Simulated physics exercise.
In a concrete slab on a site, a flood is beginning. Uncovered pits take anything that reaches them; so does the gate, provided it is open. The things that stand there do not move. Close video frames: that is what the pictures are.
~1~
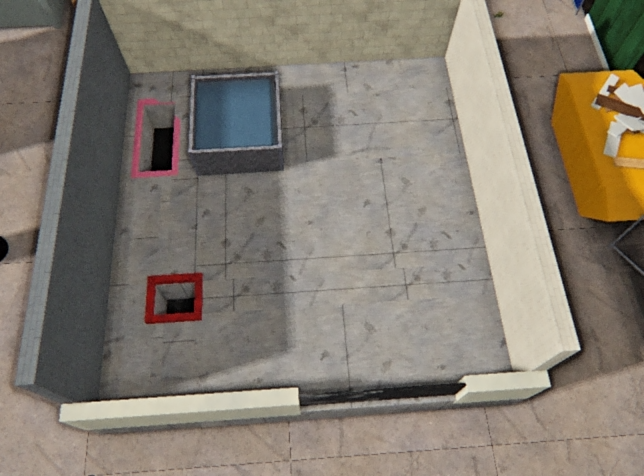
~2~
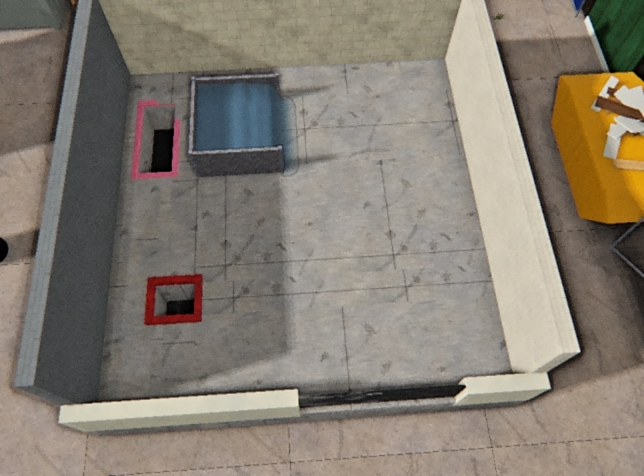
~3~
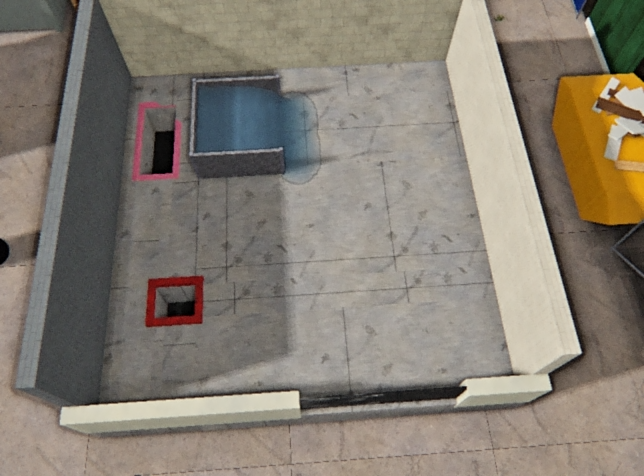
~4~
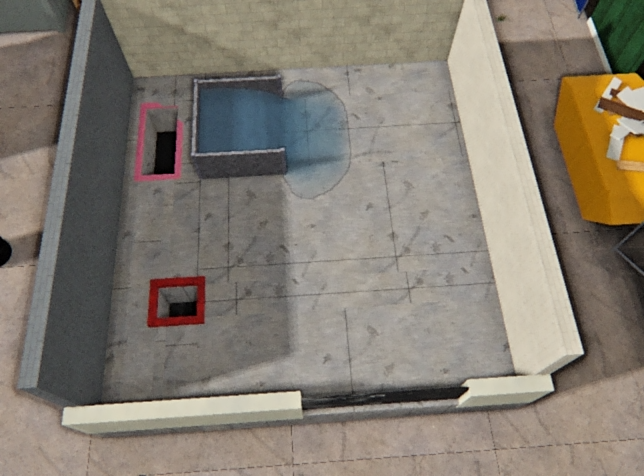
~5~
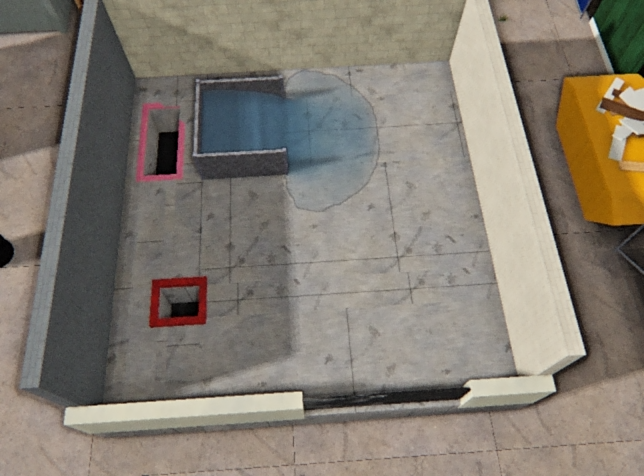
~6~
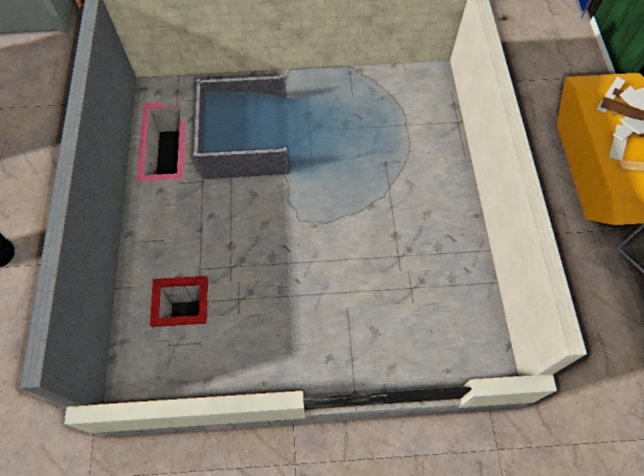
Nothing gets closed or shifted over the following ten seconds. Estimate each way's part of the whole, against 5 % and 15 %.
Result: The gate ends up with a tiny portion - beneath five per cent. The red pit ends up with a tiny portion - beneath five per cent. The pink pit ends up with a tiny portion - beneath five per cent.
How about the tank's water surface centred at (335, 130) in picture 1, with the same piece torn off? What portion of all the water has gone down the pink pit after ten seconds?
Parts in a hundred: Pink 20.
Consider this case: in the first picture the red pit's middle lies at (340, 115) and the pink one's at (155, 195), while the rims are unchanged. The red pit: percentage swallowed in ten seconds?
Share for red, in per cent: 15.
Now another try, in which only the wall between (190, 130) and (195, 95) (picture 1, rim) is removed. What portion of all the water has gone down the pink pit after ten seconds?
About 85 percent ends up in the pink pit, by my reckoning.
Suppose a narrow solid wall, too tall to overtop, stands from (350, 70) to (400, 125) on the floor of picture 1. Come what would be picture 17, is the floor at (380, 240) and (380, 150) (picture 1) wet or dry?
Going by the list, I'd say reached by the flood, then reached by the flood.
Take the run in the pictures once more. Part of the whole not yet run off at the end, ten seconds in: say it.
My estimate is some 98 percent.
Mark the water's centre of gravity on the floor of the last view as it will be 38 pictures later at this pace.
My guess is about (368, 212).
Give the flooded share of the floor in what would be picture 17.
Share estimate: About 35 per cent.
A moment on, water covers 30 % of the floor; the gate 0 %, the red pit 0 %, the pink pit 0 %.
Next, water covers 35 % of the floor; the gate 0 %, the red pit 0 %, the pink pit 0 %.
Then, water covers 40 % of the floor; the gate 0 %, the red pit 0 %, the pink pit 0 %.
Later, water covers 70 % of the floor; the gate 0 %, the red pit 0 %, the pink pit 0 %.
In the end, water covers 90 % of the floor; the gate 0 %, the red pit 0 %, the pink pit 2 %.
